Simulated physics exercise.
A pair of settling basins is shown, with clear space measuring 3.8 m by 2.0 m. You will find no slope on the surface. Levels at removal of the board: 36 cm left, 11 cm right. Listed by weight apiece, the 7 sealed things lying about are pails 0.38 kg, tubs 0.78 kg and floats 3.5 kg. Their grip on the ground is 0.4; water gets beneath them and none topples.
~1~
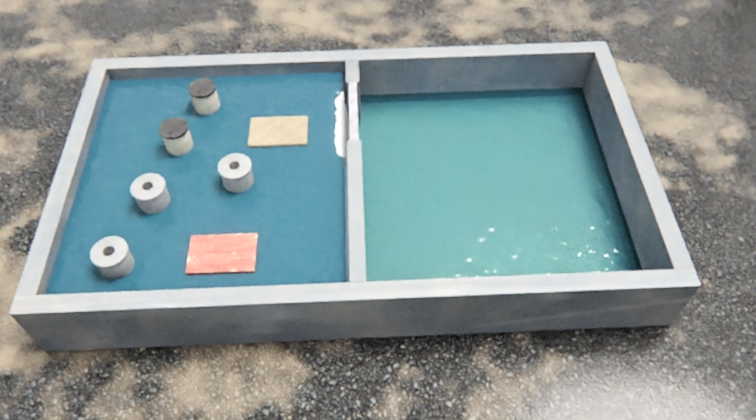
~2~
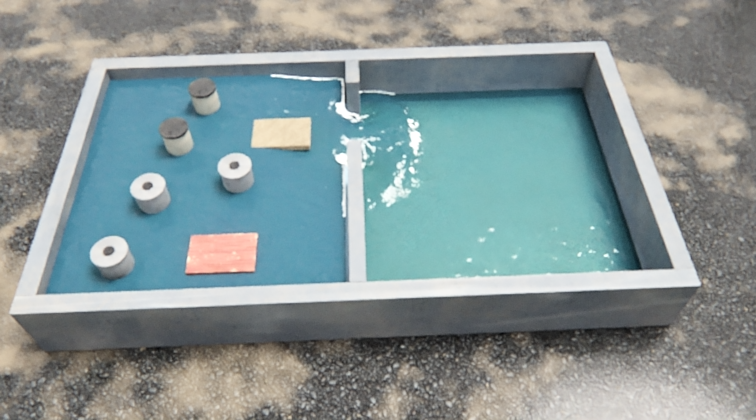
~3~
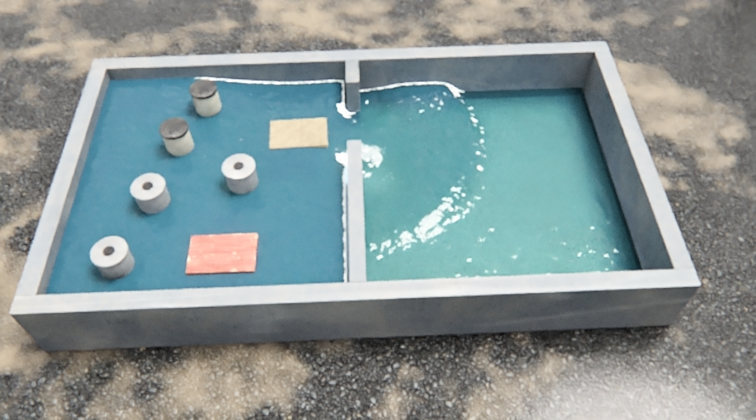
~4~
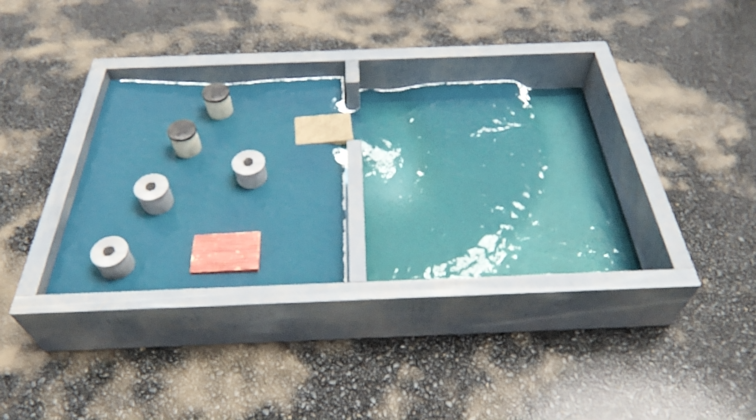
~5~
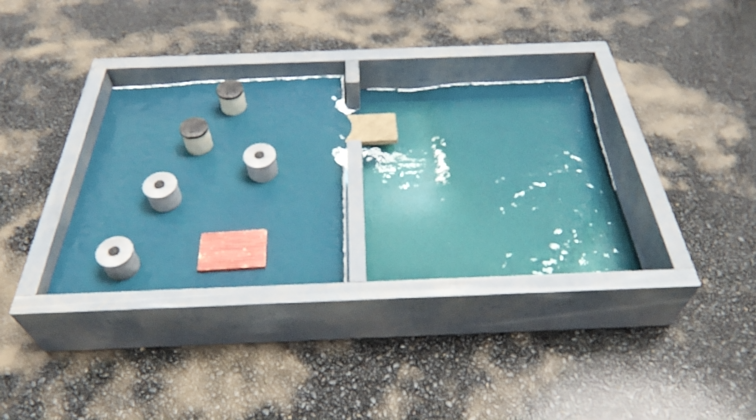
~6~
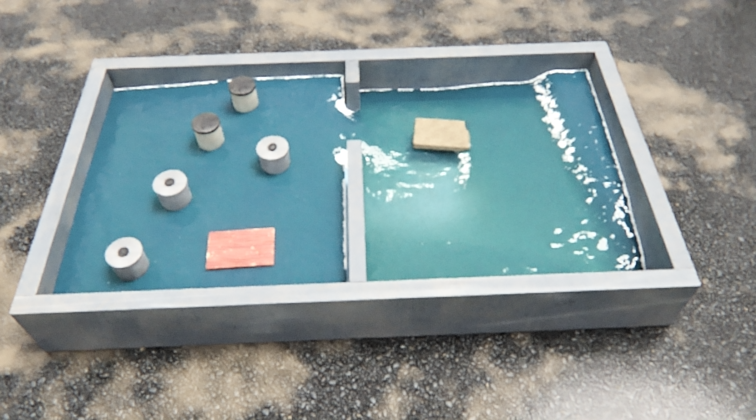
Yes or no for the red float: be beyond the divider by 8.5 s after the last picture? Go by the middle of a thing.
Red float: Not over.
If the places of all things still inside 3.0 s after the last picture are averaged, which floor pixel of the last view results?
They average out to somewhere around (322, 207).
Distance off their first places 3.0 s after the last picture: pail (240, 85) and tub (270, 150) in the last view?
They've ended up 60 cm and 250 cm away, in that order.
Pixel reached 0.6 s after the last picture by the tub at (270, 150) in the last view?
Roughly at (299, 136).
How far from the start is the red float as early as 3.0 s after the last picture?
By that time, close to 30 cm.
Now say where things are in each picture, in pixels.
The red float at (222, 253), afloat; 36 cm deep round most things; 0 of 7 have shifted, in the first frame.
The red float at (222, 253), afloat; 36 cm deep round most things; 0 of 7 have shifted, in the second frame.
The red float at (222, 253), afloat; about 1740 L in view; 1 of 7 have shifted, in the third frame.
The red float at (226, 252) floats; 33 cm deep round most things; 3 of 7 have shifted, in the fourth frame.
The red float at (233, 250), afloat, 7 cm from its start; about 1740 L in view; 6 of 7 have shifted, in the fifth frame.
The red float at (241, 248) floats, 12 cm from its start; about 1740 L in view; 7 of 7 have shifted, in the sixth frame.
Then, 0.6 s after the last picture the red float is near (251, 242), 0.2 m from its start, afloat; 1 of 7 are over the mark; 7 afloat.
Then, 3.0 s after the last picture the red float is near (262, 235), 0.3 m from its start, afloat; 2 of 7 are over the mark; 7 afloat.
Then, 5.5 s after the last picture the red float is near (254, 239), 0.2 m from its start, afloat; 2 of 7 are over the mark; 7 afloat.
Then, 8.5 s after the last picture the red float is near (266, 236), 0.3 m from its start, afloat; 2 of 7 are over the mark; 7 afloat.
